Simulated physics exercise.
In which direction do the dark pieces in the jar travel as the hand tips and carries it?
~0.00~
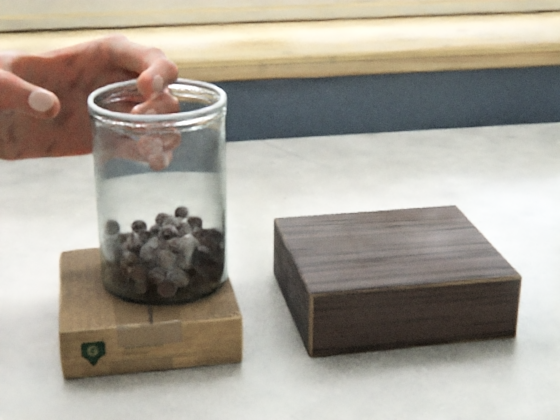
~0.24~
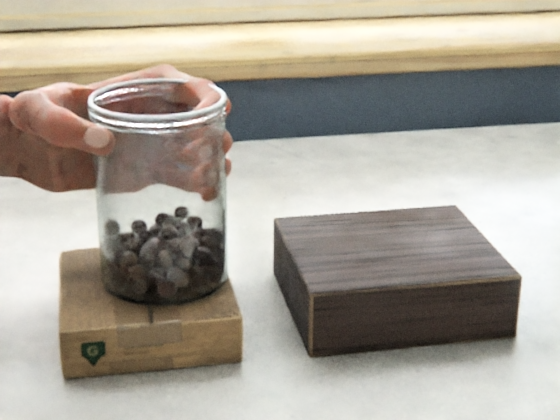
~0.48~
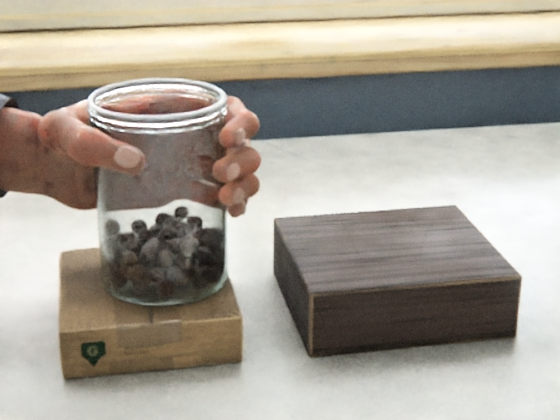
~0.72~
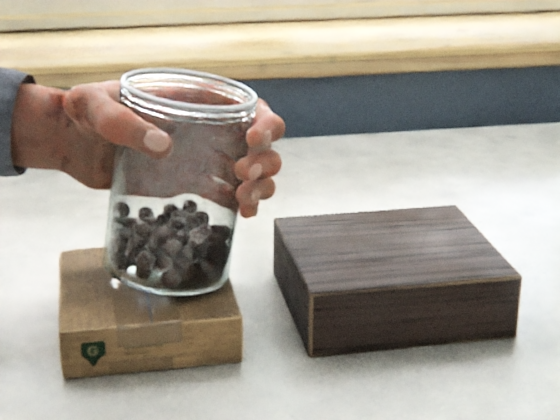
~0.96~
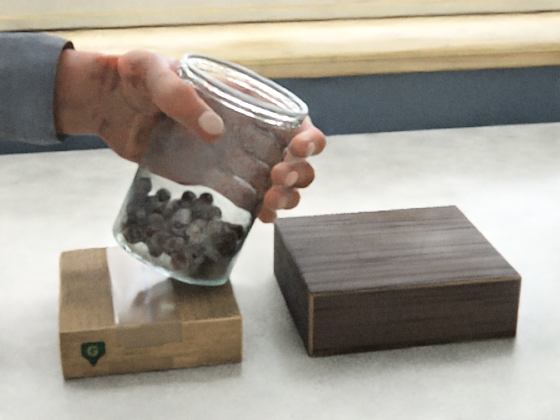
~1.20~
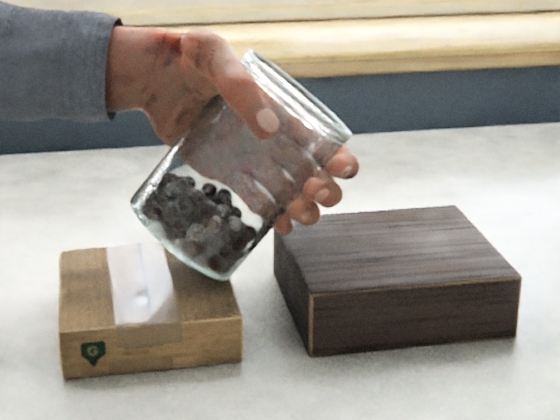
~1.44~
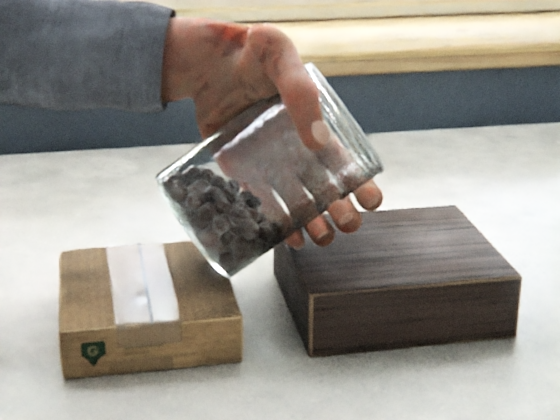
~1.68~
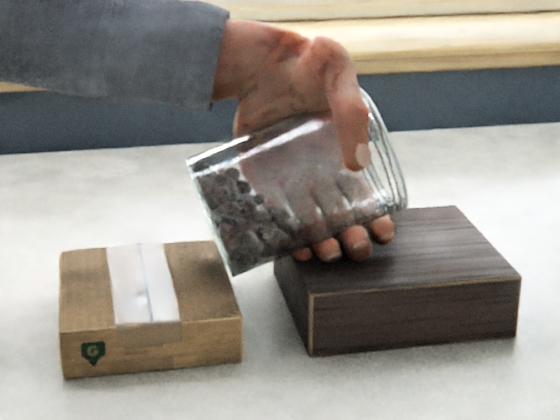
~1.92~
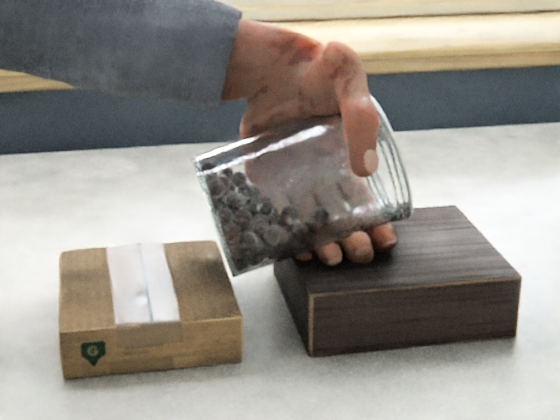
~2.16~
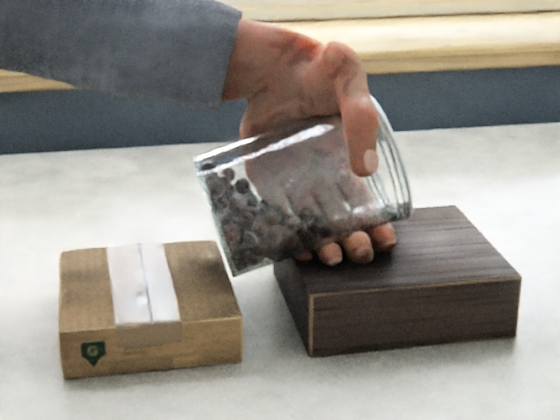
The dark pieces move to the right, carried along inside the jar.
